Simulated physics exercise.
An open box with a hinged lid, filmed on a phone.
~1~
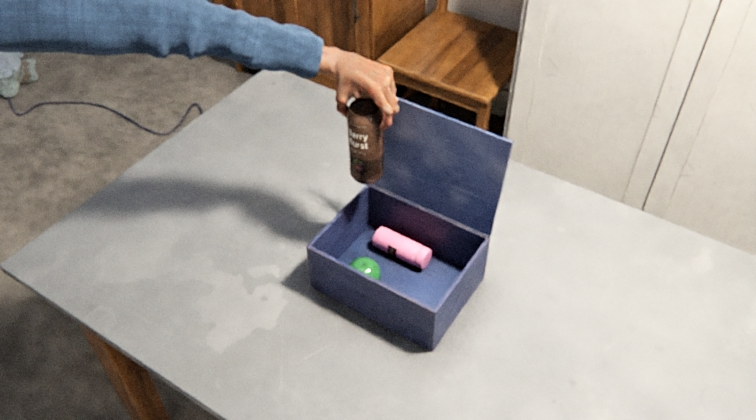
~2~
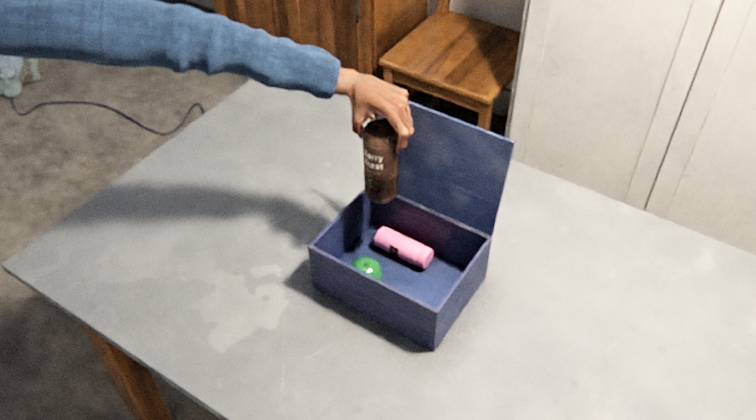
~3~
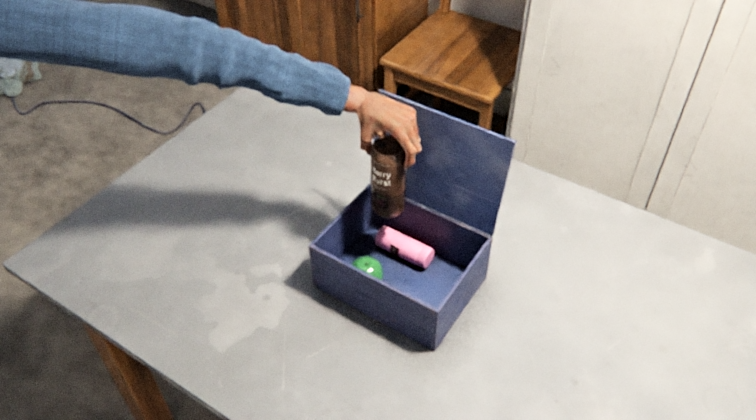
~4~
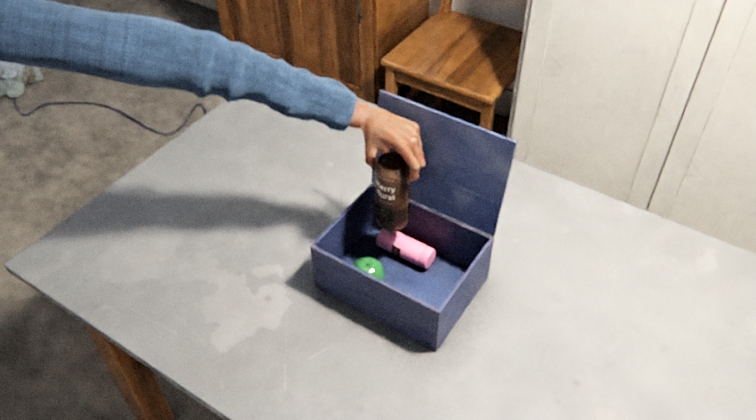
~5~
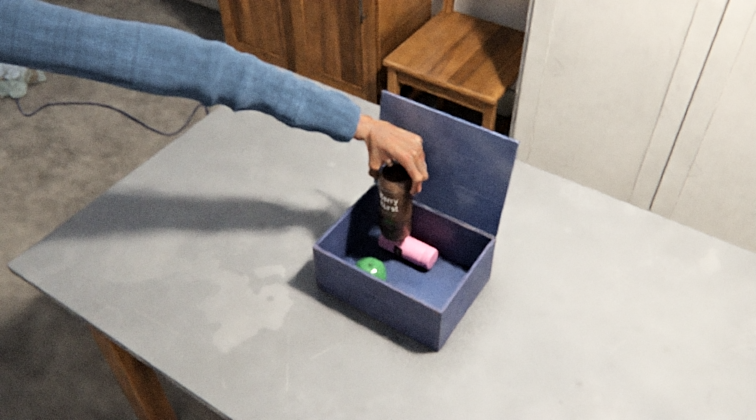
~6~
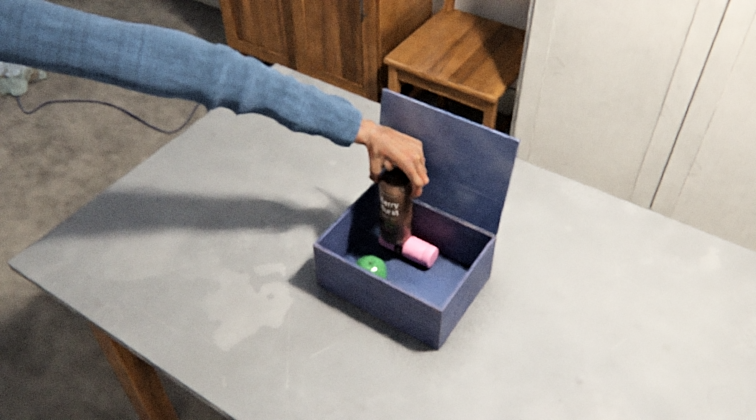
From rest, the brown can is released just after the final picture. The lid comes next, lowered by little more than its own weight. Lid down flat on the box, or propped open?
Propped open.
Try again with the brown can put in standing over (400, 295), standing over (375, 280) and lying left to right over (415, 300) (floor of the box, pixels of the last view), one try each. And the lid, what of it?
With the first placement it remains raised; with the second it settles down; with the third it settles down.
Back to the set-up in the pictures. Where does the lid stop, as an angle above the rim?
About 14° above the rim.
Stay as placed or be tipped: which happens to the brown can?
Observation: The brown can tilts over.
Then, 1.10 s on from there, lid starting down; brown can turned 53° from how it was put near (376, 245); green apple shifted a little.
Then, 1.80 s on from there, lid 41° above the rim; brown can turned 53° from how it was put near (376, 245); green apple shifted a little; pink shaker shifted a little.
In the end, lid 13° above the rim; toppled in the box, brown can; the other 2 unmoved. At the end, from the last picture's camera, brown can near (375, 244).
